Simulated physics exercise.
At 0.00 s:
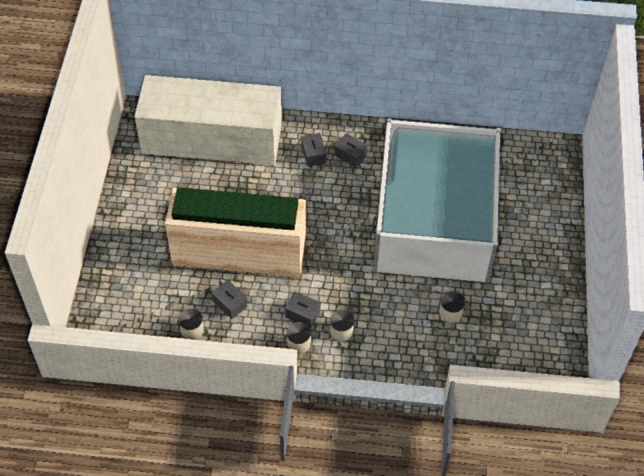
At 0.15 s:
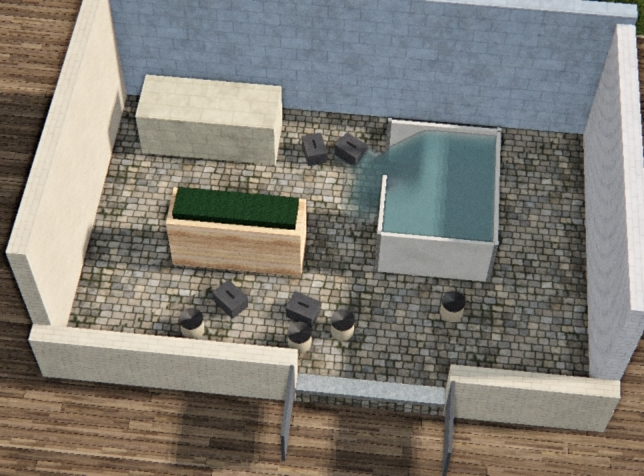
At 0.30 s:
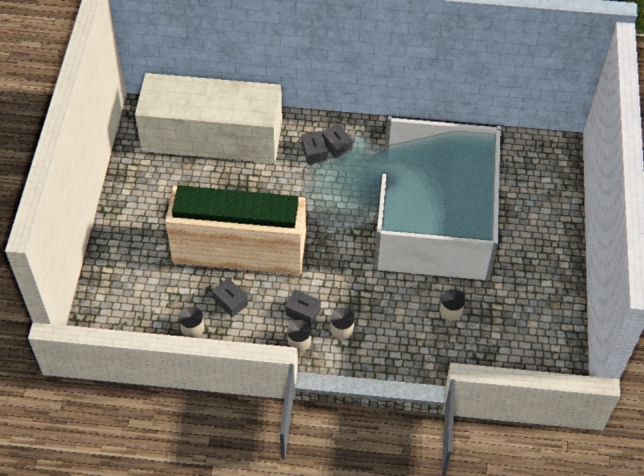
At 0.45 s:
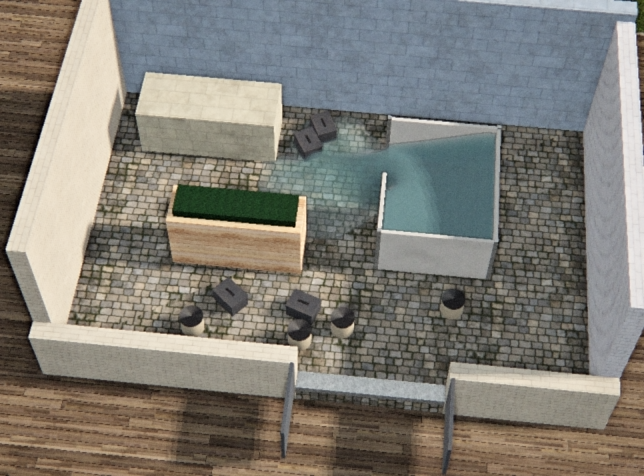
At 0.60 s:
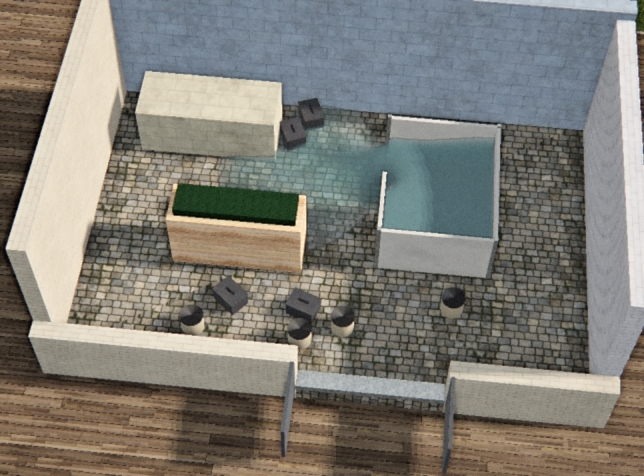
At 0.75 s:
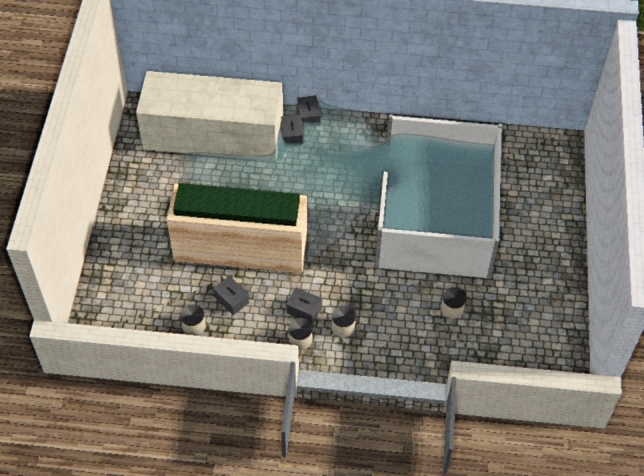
Water burst out through the left side of a white-walled tank and spread left across the cobbled courtyard, pushing two dark blocks along the back wall toward the big pale box.
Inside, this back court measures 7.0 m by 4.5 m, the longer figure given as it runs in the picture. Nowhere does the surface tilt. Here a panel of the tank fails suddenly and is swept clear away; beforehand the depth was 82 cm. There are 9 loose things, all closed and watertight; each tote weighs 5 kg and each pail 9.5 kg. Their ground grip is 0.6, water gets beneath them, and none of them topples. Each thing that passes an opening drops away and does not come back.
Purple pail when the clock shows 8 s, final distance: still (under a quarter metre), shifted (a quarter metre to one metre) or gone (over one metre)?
Gone.
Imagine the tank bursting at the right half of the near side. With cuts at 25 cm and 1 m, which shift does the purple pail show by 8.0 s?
The purple pail simply stays where it is.
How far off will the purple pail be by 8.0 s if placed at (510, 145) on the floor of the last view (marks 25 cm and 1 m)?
From that spot, it is pushed a bit.
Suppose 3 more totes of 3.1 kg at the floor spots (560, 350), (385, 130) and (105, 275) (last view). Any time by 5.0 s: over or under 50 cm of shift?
Well, in that order it's lower, higher and higher.
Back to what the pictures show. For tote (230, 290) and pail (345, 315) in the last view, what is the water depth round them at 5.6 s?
Some 5 cm at the first, some 3 cm at the second.
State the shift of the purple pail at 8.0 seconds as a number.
About 140 cm.
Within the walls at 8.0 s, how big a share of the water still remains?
Remaining: Approx. 96 per cent.
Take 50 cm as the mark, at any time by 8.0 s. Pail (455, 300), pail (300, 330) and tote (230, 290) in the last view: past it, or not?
Taking them in order: Fell shy, fell shy and exceeded.
After 1.6 s the purple pail is near (119, 191), 1.2 m from its start, aground; 0 of 9 are out; 2 afloat.
After 3.6 s the purple pail is near (129, 313), 2.1 m from its start, afloat; 0 of 9 are out; 3 afloat.
After 5.6 s the purple pail is near (203, 280), 1.4 m from its start, aground; 0 of 9 are out; 4 afloat.
After 8.0 s the purple pail is near (203, 280), 1.4 m from its start, aground; 0 of 9 are out; 4 afloat.
